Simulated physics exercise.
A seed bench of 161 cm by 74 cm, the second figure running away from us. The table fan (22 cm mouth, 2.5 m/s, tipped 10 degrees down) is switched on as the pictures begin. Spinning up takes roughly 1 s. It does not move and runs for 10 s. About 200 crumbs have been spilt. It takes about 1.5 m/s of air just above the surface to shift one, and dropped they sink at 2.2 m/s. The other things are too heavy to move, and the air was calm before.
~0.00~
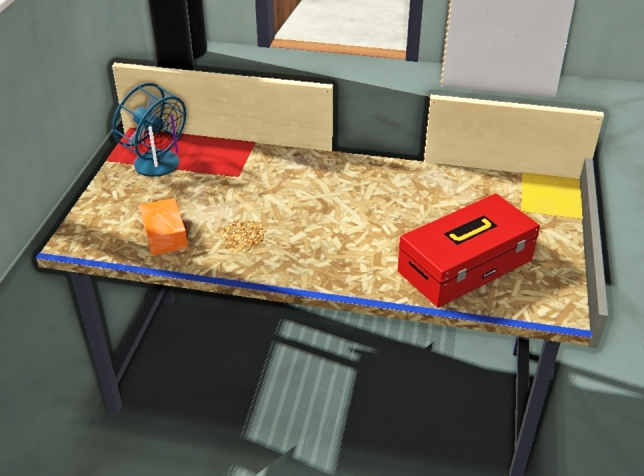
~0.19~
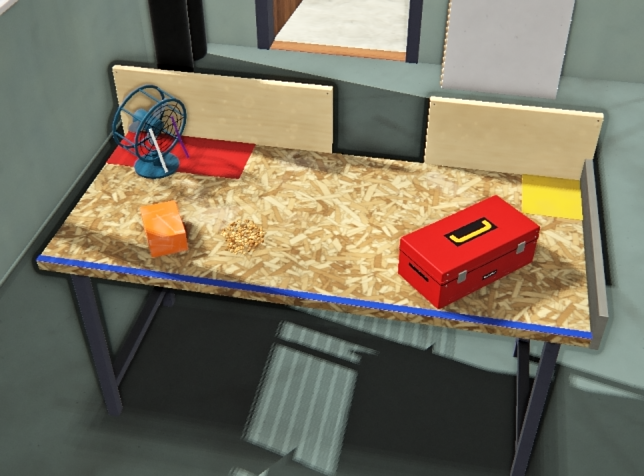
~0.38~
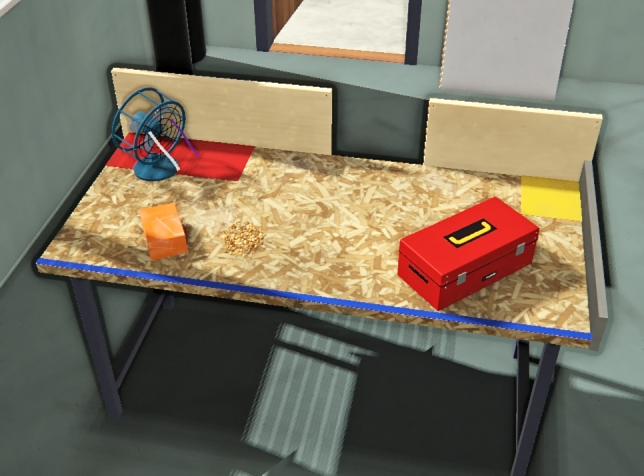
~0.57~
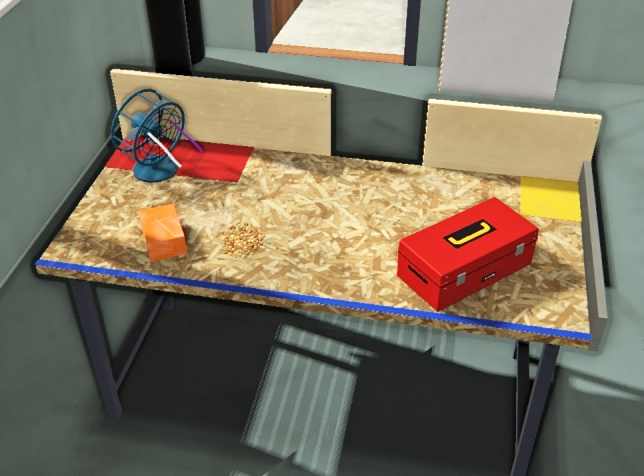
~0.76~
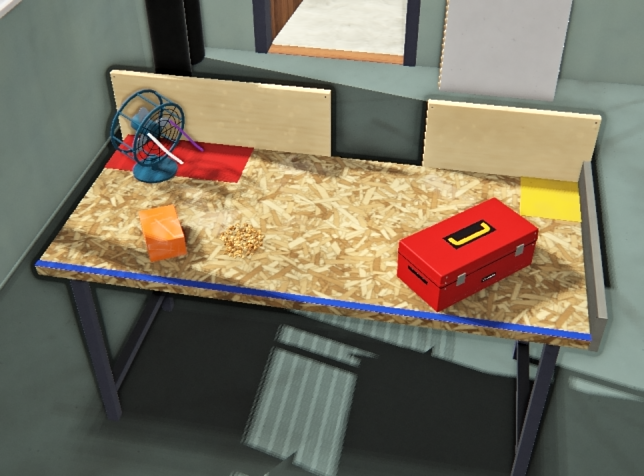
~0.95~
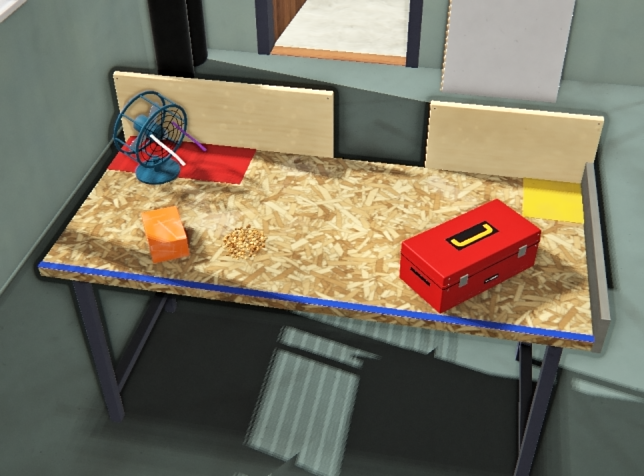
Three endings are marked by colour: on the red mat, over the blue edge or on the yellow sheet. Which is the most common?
It is blue that takes the most.
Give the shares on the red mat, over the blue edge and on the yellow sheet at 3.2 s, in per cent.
Roughly 0 % red, 90 % blue, 0 % yellow.
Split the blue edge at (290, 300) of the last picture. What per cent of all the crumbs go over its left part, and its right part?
Some 40 % left, 50 % right.
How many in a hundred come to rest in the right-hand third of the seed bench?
Some 0 per cent.
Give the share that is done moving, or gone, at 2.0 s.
About 90 %.
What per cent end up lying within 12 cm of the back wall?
About 0 %.
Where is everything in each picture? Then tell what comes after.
In the first frame, the middle of the crumbs is near (244, 236), none has stirred yet and the mouth of the table fan is at (150, 122).
In the second frame, the middle of the crumbs is near (244, 237), none has stirred yet, the red mat is centred on (182, 154), the yellow sheet is centred on (551, 197) and the blue edge is centred on (299, 298).
In the third frame, the middle of the crumbs is near (243, 239), none has stirred yet, the top of a block is at (162, 222) and the top of a toolbox is at (471, 233).
In the fourth frame, the middle of the crumbs is near (243, 240) and none has stirred yet.
In the fifth frame, the middle of the crumbs is near (242, 241) and none has stirred yet.
In the sixth frame, the middle of the crumbs is near (245, 242) and about 1 % have left their places.
After 2.0 s, 12 % are on the move or not yet settled, 0 % are on the red mat, 0 % on the yellow sheet and 88 % over the blue edge.
After 3.2 s, 6 % are on the move or not yet settled, 0 % are on the red mat, 0 % on the yellow sheet and 94 % over the blue edge.
After 5.5 s, 6 % are on the move or not yet settled, 0 % are on the red mat, 0 % on the yellow sheet and 94 % over the blue edge.
After 10.0 s, at the end, 0 % are on the red mat, 0 % on the yellow sheet and 95 % over the blue edge.
